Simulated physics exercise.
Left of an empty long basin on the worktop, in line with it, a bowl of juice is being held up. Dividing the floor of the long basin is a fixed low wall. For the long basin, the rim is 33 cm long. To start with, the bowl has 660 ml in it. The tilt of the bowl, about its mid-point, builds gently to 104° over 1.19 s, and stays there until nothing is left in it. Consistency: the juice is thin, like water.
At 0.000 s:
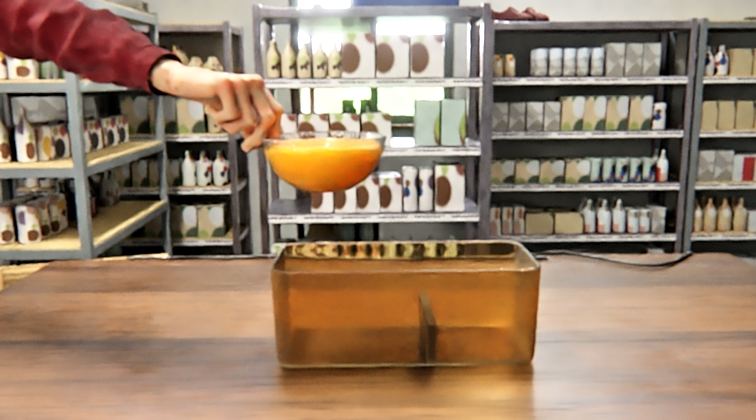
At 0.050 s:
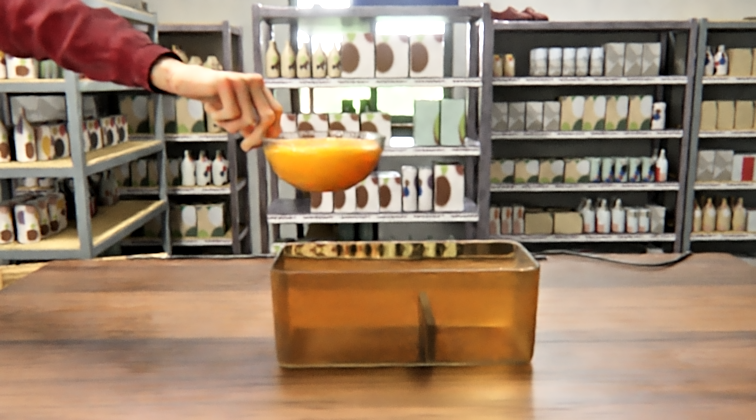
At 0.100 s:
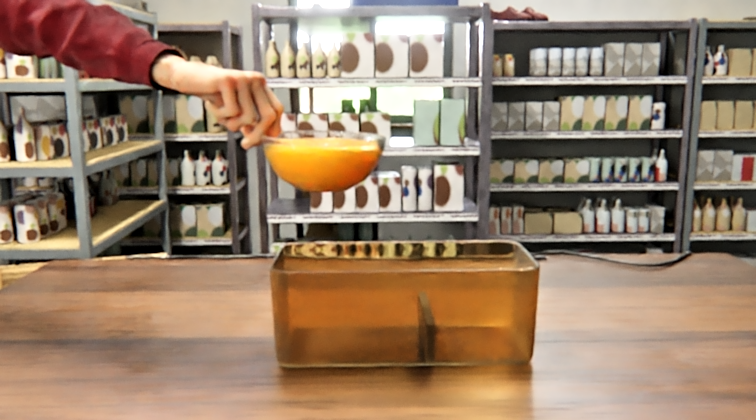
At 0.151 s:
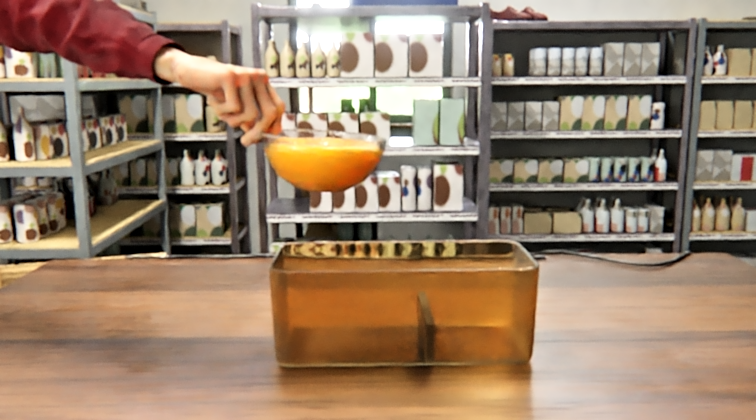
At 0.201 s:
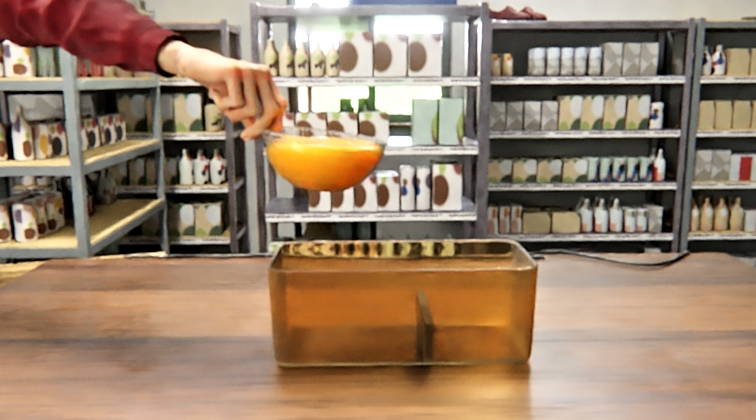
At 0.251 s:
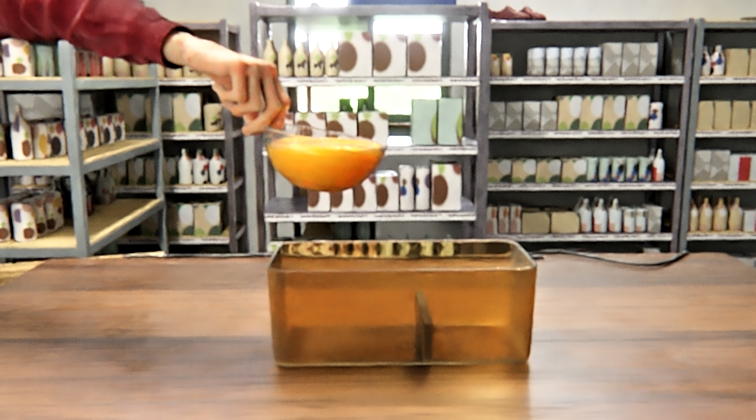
A hand in a dark red sleeve, reaching in from the left, holds a clear bowl of orange liquid and tilts it slightly, its right side dipping. Below and a little to the right, a long, amber-tinted see-through basin sits on a brown wooden worktop, seen from the front in a room lined with grey shelves of boxes and bottles. The basin stays still and the view barely shifts.
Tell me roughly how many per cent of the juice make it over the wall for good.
Roughly 64 per cent make it over.
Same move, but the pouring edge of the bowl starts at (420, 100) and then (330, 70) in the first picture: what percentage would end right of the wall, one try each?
90 then 5 %.
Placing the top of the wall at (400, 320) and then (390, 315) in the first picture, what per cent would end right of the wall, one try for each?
Some 75 in a hundred, then some 90 in a hundred.
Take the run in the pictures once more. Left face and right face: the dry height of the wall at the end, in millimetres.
The left comes to roughly 42 mm and the right to roughly 26 mm.
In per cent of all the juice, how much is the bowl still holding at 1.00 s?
0 in a hundred, give or take.
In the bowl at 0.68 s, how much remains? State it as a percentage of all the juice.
Roughly 36 per cent.
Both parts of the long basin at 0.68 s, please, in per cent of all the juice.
Around 5 on the left and around 24 on the right.
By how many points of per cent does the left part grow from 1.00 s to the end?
That is roughly 3 in a hundred of the whole.
After 0.68 s the tilt is 64° and 36 per cent is still to pour, 5 is left of the wall and 24 right of it.
After 1.00 s the tilt is 98° and 0 per cent is still to pour, 34 is left of the wall and 63 right of it.
After 1.33 s the tilt is 104° and 0 per cent is still to pour, 36 is left of the wall and 64 right of it.
After 1.69 s the tilt is 104° and 0 per cent is still to pour, 36 is left of the wall and 64 right of it.
In the end 36 per cent lies left of the wall, 64 right of it and 0 outside.
